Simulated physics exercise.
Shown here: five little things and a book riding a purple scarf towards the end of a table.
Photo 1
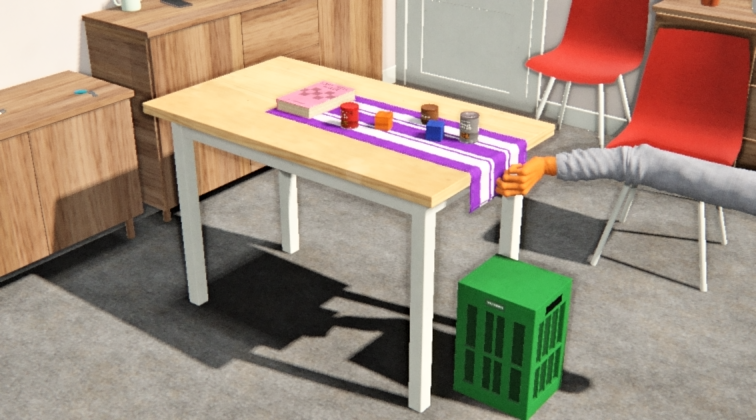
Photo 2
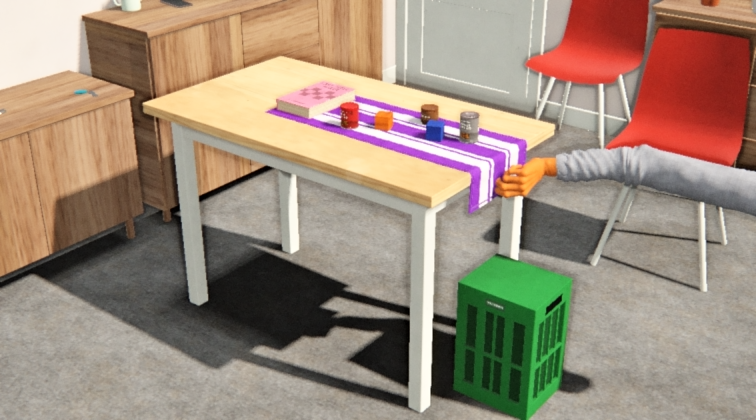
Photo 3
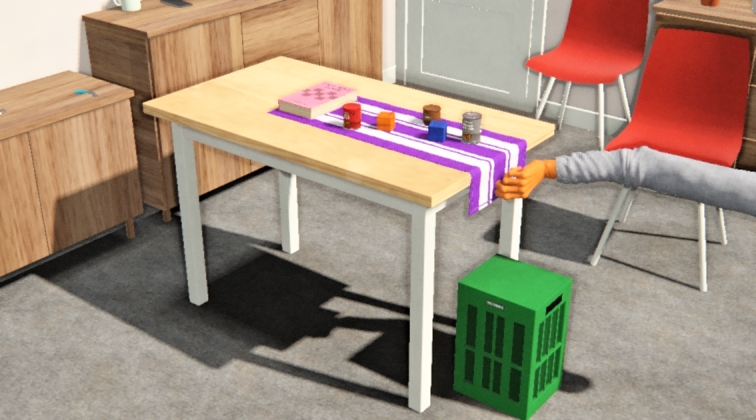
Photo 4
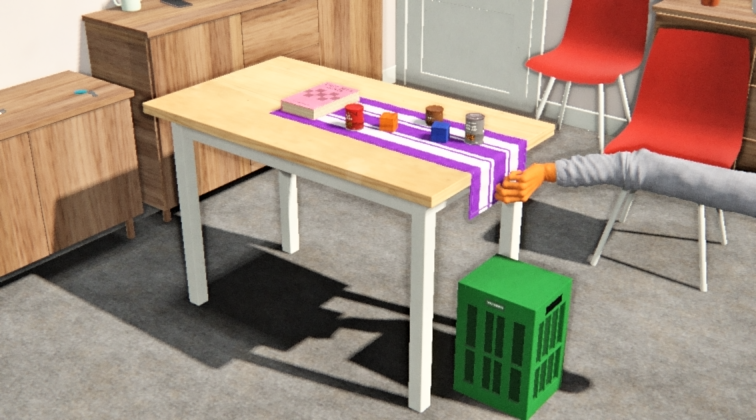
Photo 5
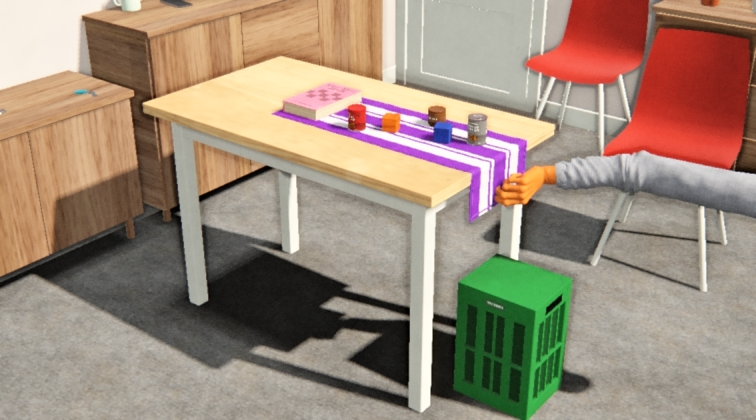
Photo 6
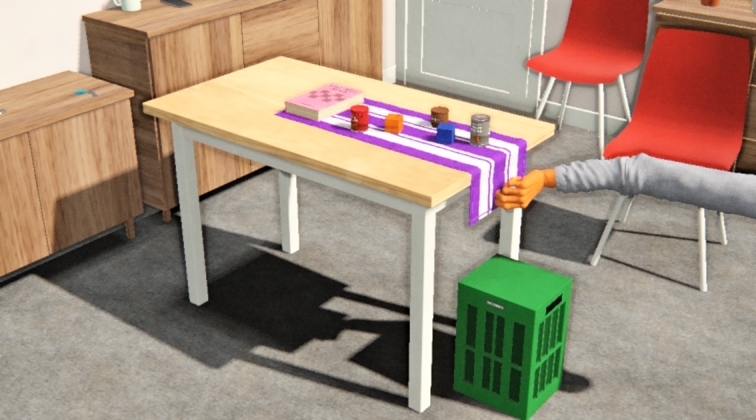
A hand in an orange glove slowly pulled a purple and white striped scarf a little way over the table's right end, and the pink book, cans, pot and small cubes rode along with it.
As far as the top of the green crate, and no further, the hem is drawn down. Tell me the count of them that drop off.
The number that falls is two.
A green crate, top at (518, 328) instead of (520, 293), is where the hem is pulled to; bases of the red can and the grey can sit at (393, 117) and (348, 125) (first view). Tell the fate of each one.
As for the red can, it stays in place; as for the grey can, it stays in place.
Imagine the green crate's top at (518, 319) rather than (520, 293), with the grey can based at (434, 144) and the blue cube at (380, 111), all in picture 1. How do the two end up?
The grey can is lost, the blue cube stays put.
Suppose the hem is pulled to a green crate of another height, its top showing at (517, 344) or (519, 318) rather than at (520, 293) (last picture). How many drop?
For the first height 4, for the second 3.
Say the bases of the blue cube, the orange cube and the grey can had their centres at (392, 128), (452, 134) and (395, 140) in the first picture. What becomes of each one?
The blue cube stays put; the orange cube ends up off; the grey can stays put.
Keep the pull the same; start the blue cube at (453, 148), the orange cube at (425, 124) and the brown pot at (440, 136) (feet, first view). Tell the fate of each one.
First the blue cube: It ends off the top. Next the orange cube: It is still up there. Last the brown pot: It ends off the top.
Early on, hem near (497, 232); all still up.
Midway, hem near (496, 251); grey can gone.
Finally, hem on the crate; grey can and blue cube gone. The count of fallen things is two.
